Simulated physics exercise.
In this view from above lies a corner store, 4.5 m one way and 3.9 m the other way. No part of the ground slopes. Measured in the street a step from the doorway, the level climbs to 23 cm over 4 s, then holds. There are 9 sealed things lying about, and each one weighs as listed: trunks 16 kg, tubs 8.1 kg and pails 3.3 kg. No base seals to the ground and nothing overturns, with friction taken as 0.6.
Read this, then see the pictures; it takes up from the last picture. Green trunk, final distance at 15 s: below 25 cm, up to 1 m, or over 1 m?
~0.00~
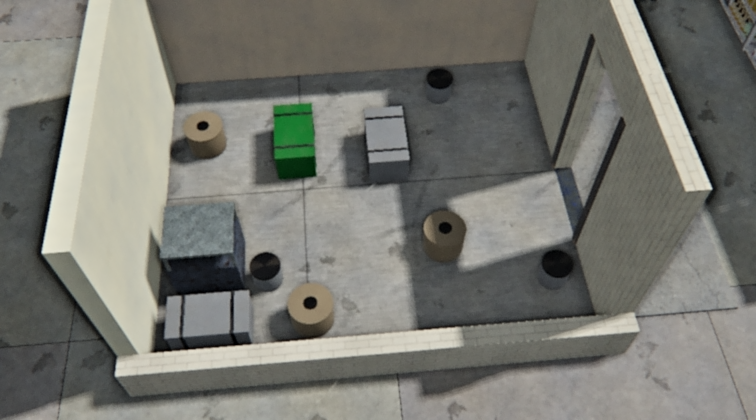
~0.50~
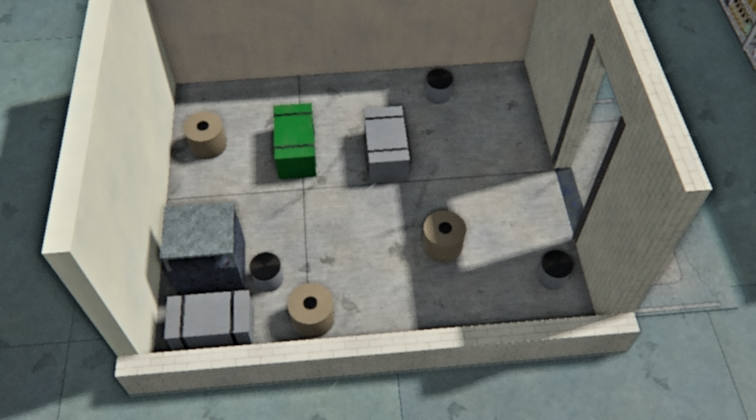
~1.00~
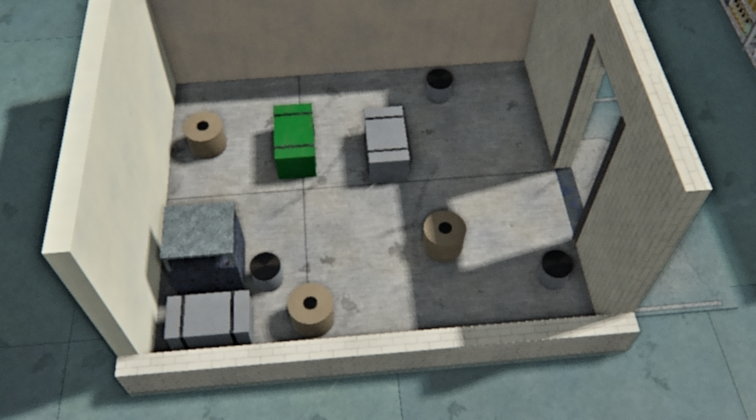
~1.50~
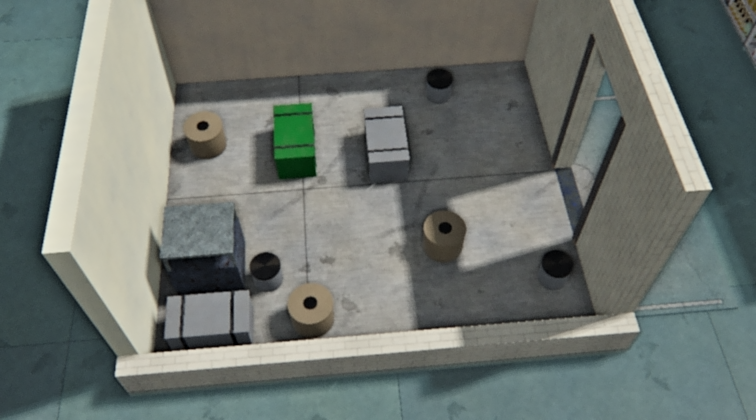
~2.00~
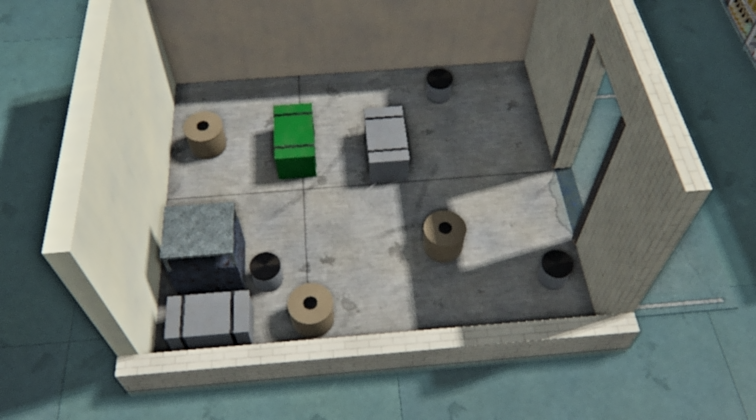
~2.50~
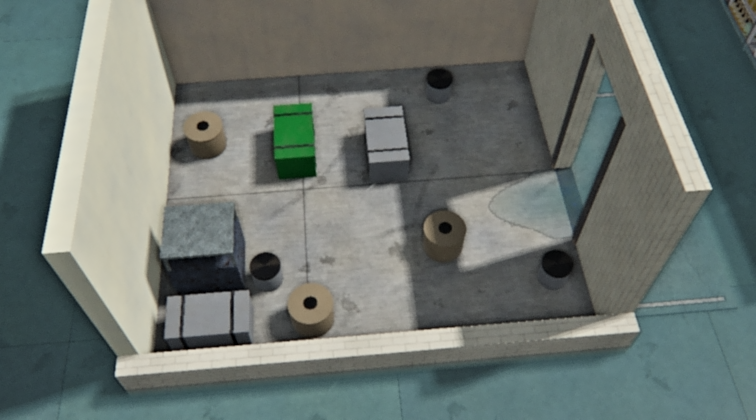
Up to 1 m.
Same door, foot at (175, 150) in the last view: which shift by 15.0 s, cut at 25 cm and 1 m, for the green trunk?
Result for the green trunk - displaced a long way.
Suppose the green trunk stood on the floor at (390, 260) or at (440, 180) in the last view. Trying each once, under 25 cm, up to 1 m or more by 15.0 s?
First try it drifts well away, second try it drifts well away.
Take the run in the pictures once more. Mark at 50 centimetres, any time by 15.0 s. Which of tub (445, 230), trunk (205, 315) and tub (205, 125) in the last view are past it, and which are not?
Well, in sequence it's greater, lower, greater.
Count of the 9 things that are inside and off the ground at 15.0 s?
Count: 9.
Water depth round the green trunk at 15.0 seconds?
I'd put it at about 13 cm.
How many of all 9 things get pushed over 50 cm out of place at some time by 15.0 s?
7.
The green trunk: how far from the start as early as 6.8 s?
5 cm, give or take.
After 3.5 s the green trunk is near (294, 130), 0.0 m from its start, aground; 0 afloat.
After 6.8 s the green trunk is near (290, 130), 0.0 m from its start, aground; 2 afloat.
After 11.0 s the green trunk is near (275, 109), 0.4 m from its start, afloat; 7 afloat.
After 15.0 s the green trunk is near (285, 79), 0.7 m from its start, afloat; 9 afloat.
